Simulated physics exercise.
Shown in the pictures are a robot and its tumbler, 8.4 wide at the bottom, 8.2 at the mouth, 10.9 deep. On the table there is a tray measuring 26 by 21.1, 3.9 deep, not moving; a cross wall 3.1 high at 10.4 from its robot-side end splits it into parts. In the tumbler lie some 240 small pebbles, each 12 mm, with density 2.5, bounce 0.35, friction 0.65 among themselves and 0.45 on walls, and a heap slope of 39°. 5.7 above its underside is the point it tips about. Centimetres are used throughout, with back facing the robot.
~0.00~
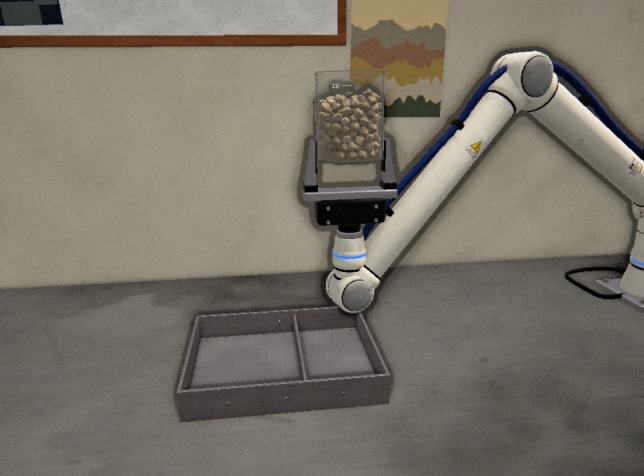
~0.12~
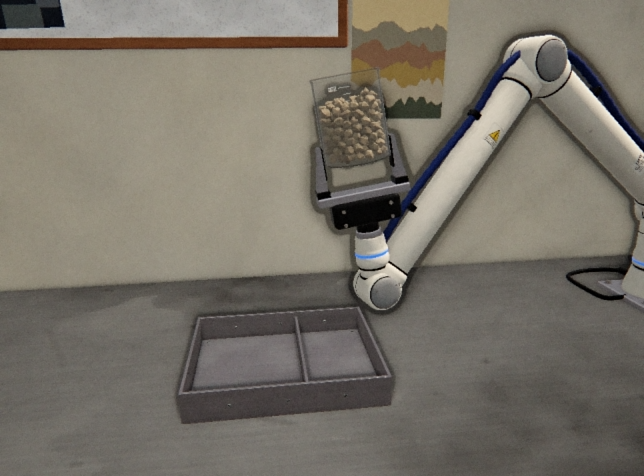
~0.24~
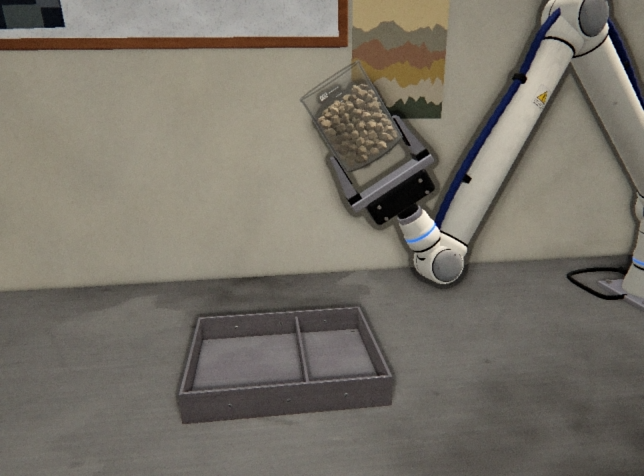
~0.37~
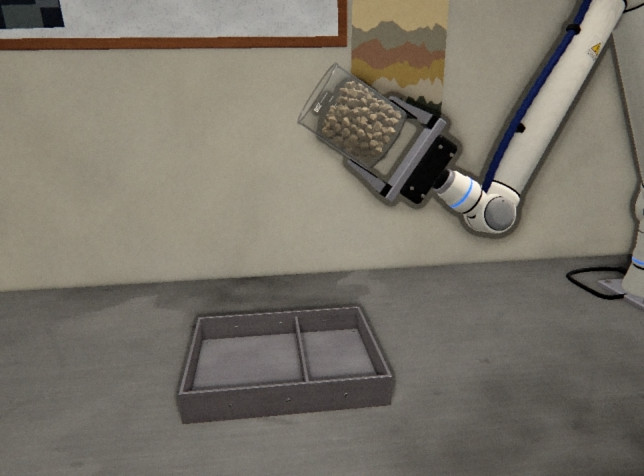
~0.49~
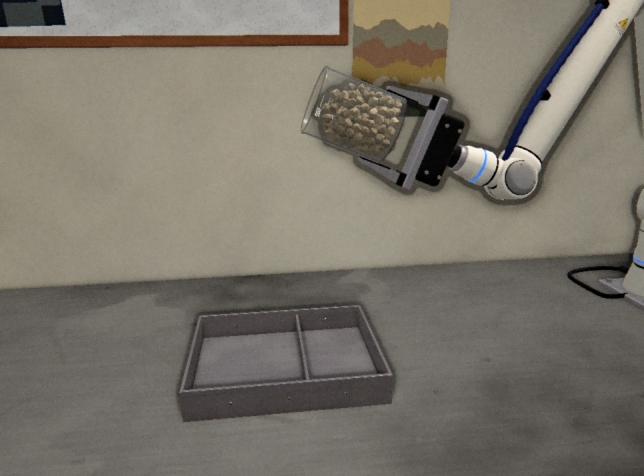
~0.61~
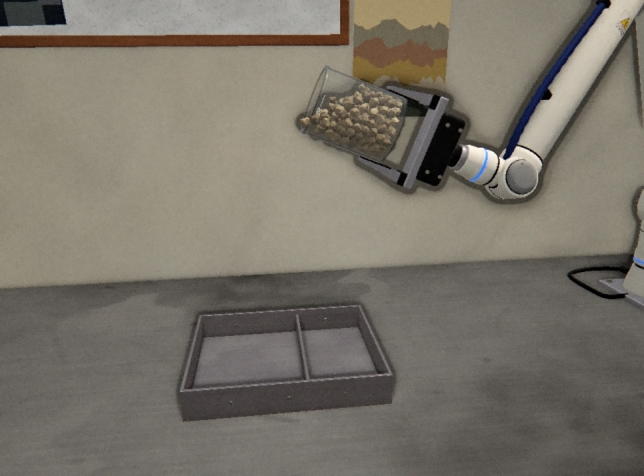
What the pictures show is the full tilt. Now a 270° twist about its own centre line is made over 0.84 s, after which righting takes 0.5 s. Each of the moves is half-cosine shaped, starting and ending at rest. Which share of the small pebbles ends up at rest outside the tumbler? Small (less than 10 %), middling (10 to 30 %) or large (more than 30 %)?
Small.
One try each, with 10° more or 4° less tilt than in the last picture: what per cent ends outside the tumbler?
Estimates: Close to 5 % and 0 %.
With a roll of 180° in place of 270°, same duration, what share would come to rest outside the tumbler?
Estimate: Near 0 %.
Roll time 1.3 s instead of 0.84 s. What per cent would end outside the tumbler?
Estimated share: Close to 0 %.
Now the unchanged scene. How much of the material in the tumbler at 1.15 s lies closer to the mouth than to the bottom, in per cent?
Close to 35 per cent sits in the mouth half.
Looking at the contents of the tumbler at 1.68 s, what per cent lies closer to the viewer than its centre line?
Roughly 55 in every hundred.
By 1.15 s, tipped 68°, highest piece 40 above the table; 239 in the tumbler, 1 in the far-side part, 1 in flight or on a rim.
By 1.68 s, tipped 38°, highest piece 40 above the table; 237 in the tumbler, 4 in the far-side part.
By 2.15 s, upright, highest piece 41 above the table; 237 in the tumbler, 4 in the far-side part.
By 2.85 s, upright, highest piece 41 above the table; 237 in the tumbler, 4 in the far-side part.
Final count, 237 in the tumbler, 4 in the far-side part. That is 2 % outside the tumbler.
